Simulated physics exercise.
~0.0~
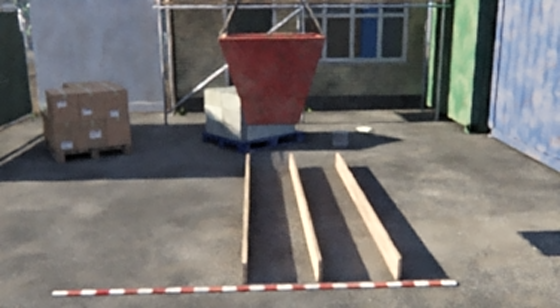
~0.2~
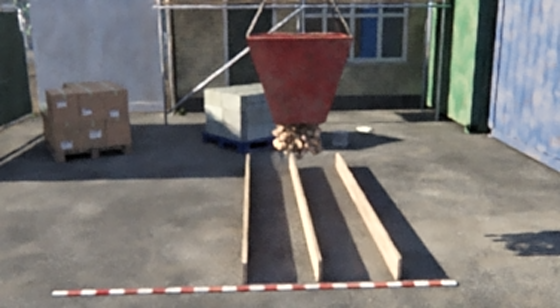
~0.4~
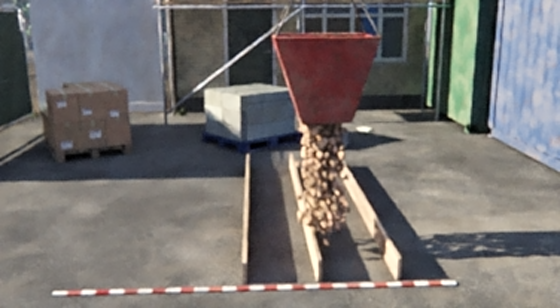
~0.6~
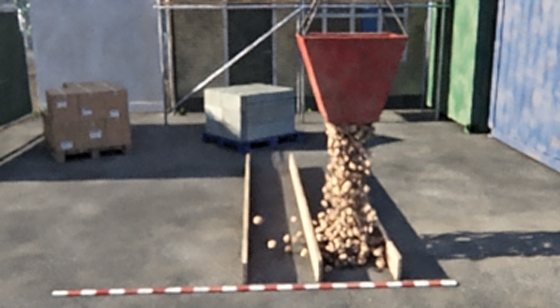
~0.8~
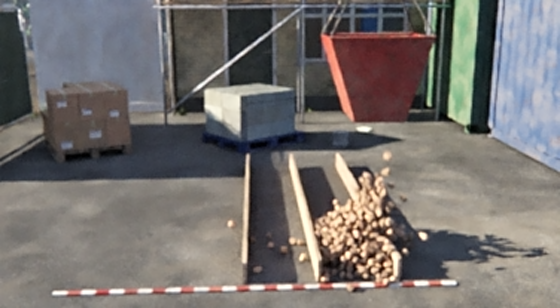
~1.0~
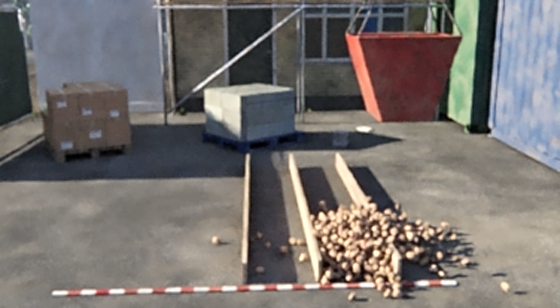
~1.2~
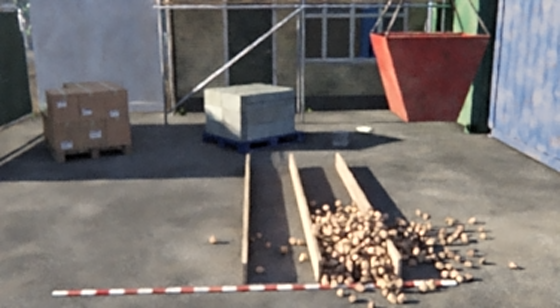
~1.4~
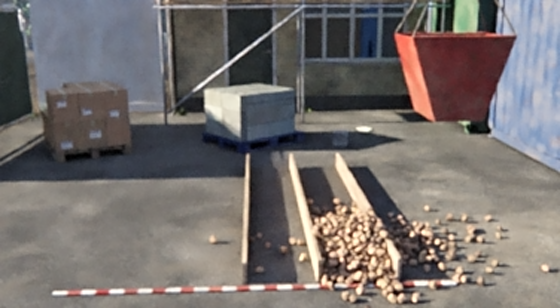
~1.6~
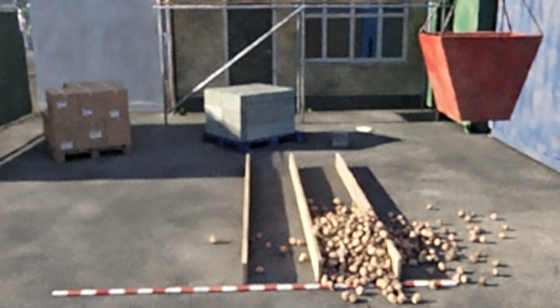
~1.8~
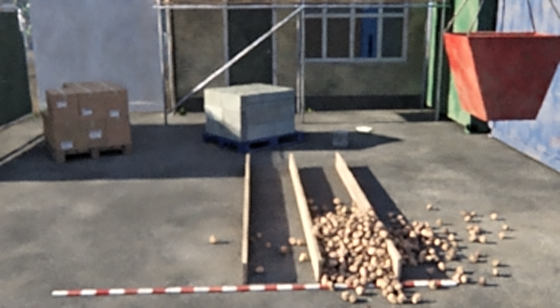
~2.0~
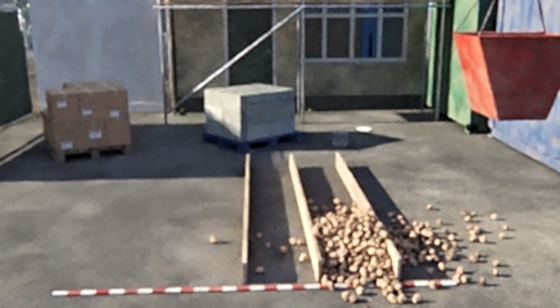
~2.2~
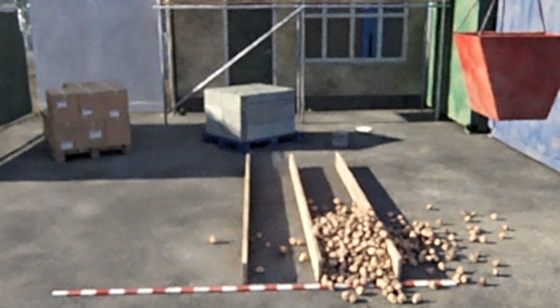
In a paved yard, a hanging red skip moved right and dropped its load of brownish stones over three boards, and most heaped up in the right bay, while some spilled farther right and a few lay in the left bay.
